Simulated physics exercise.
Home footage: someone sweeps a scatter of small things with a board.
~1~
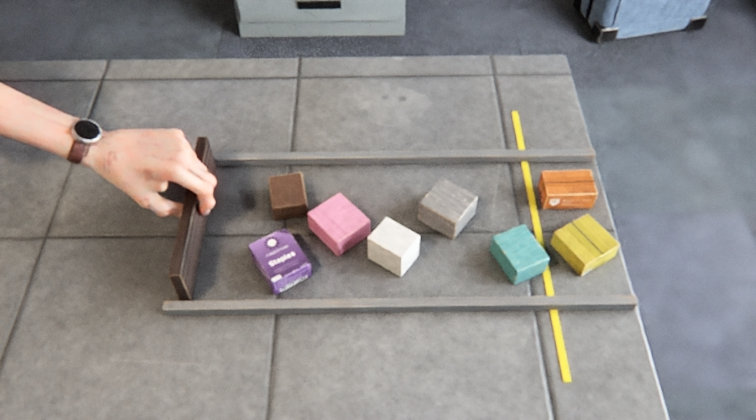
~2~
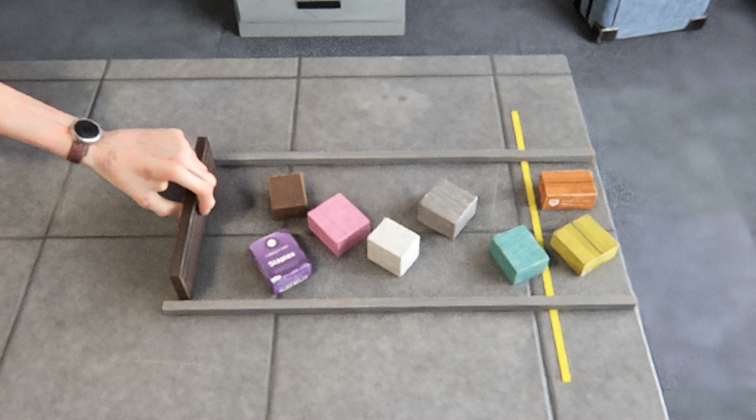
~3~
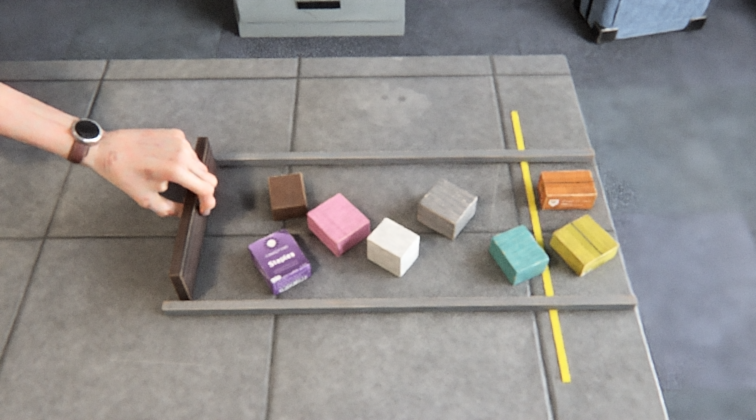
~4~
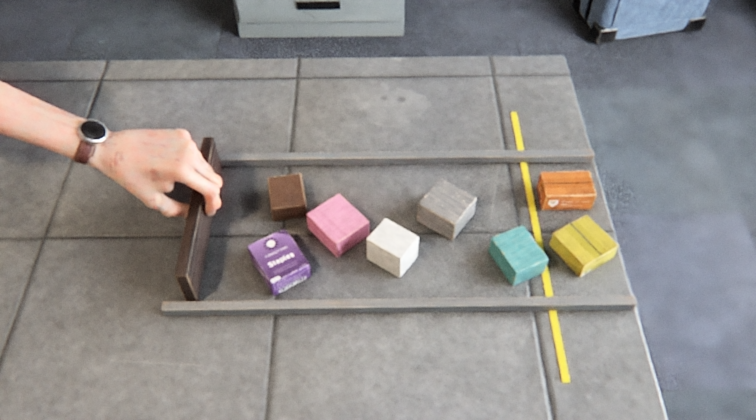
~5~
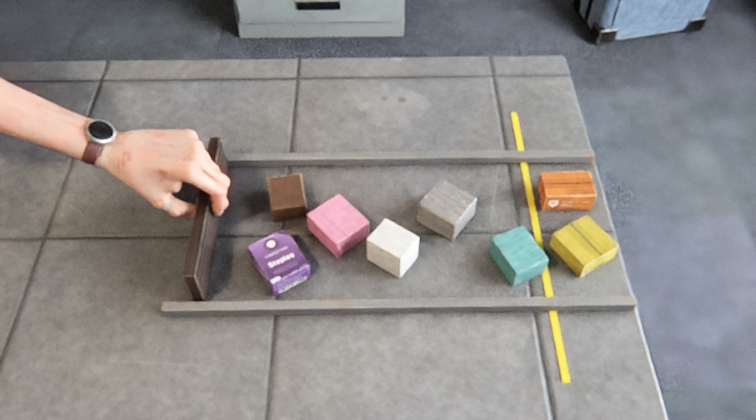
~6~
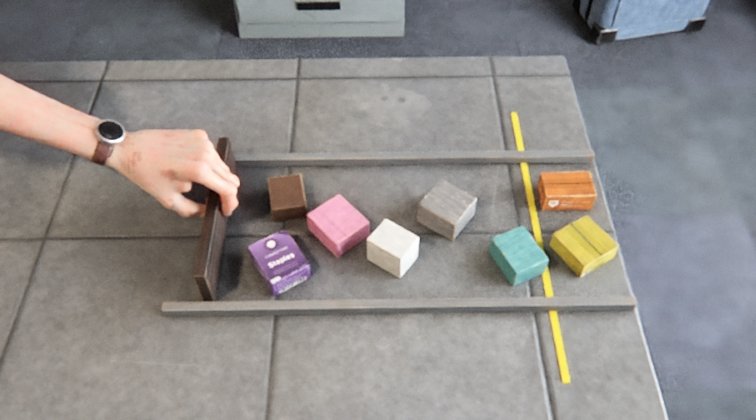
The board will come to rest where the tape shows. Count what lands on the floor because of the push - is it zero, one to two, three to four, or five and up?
Most likely the drop count will come to three or four.
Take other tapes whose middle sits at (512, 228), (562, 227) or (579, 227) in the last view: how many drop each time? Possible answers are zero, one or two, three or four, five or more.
In order of the three spots, it's one or two, then five or more, then more than four.
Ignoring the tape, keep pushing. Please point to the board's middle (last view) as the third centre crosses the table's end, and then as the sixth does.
Pixels, in order: Around (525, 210), around (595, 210).
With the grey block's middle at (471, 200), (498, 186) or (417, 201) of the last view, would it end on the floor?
In turn it remains up; survives; survives.
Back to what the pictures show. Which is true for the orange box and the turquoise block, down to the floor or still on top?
First, the orange box does not stay; then the turquoise block does not stay.
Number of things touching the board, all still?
At rest, 3 are in contact.
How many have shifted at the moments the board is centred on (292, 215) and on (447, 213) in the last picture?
Moved so far: 3, later 7.
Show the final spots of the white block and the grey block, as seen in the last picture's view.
The first ends close to (607, 258), the second close to (596, 202).
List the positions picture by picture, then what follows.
Yellow box (585, 245); orange box (567, 190); turquoise block (519, 254); board (195, 215); tape (537, 226), in the first picture.
Orange box (567, 190); purple box (280, 261), in the second picture.
Turquoise block (518, 255); brown block (288, 197), in the third picture.
Yellow box (584, 245); grey block (447, 209), in the fourth picture.
Orange box (566, 191); white block (393, 248), in the fifth picture.
Yellow box (584, 246); orange box (566, 191); turquoise block (518, 256); board (217, 216); tape (536, 227), in the sixth picture.
A little later, none off yet; yellow box at rest near (584, 246); orange box at rest near (566, 191); turquoise block at rest near (518, 256).
Next, none off yet; yellow box shifted about its own width near (628, 245); orange box shifted a little near (585, 186); turquoise block shifted about its own width near (589, 254).
When it is over, the number that fall off is three or four; down, turquoise block, orange box and yellow box.
